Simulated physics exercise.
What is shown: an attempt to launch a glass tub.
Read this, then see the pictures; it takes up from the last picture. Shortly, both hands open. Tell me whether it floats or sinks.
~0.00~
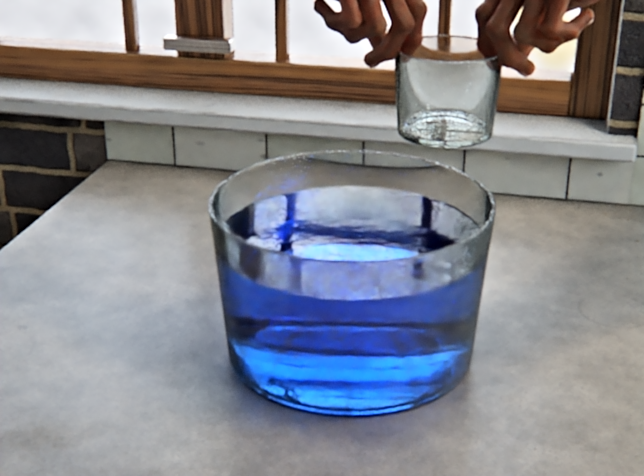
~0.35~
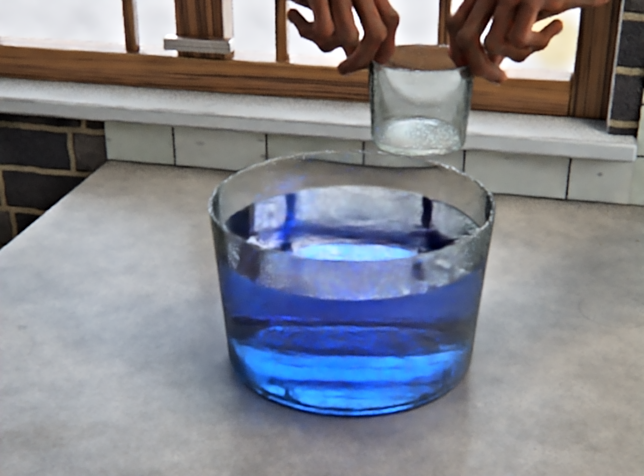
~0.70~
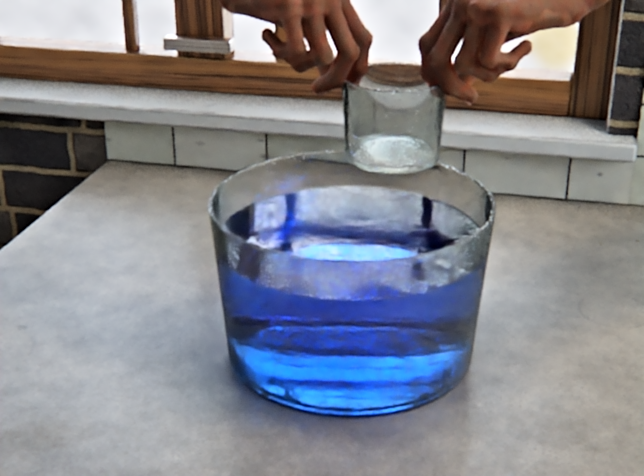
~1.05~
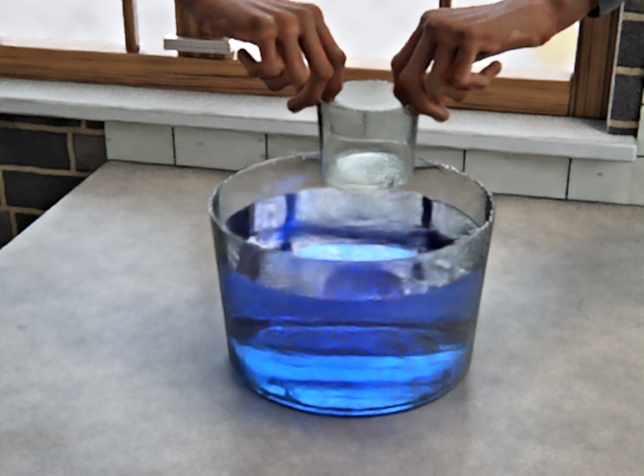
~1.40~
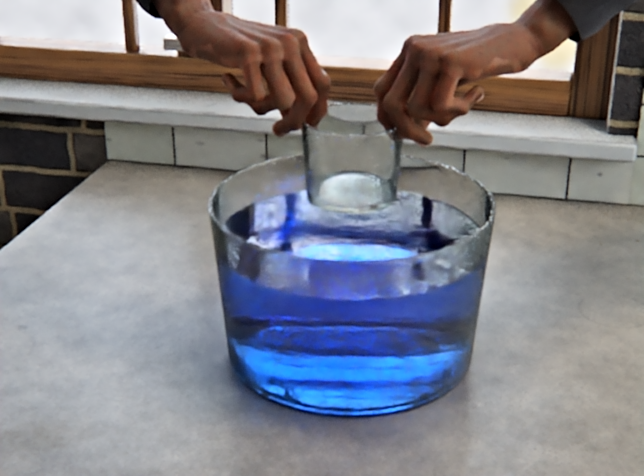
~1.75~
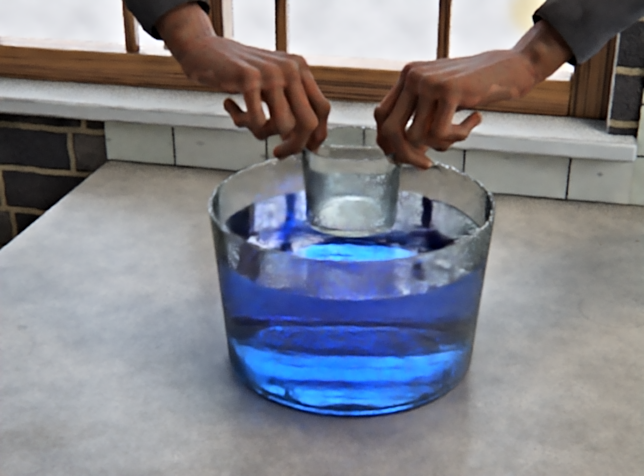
It is left on top.
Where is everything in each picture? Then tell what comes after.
The first picture shows tub (447, 88) empty; above the basin.
The second picture shows tub (420, 96) empty; coming down.
The third picture shows tub (394, 114) empty; lower.
The fourth picture shows tub (368, 132) empty; lower still.
The fifth picture shows tub (352, 155) empty; close to the surface.
The sixth picture shows tub (352, 179) empty; just over the surface.
By 2.2 s, the tub dips into the dyed water.
By 2.8 s, it bobs and steadies.
By 5.0 s, the tub floats with about half of its side showing.
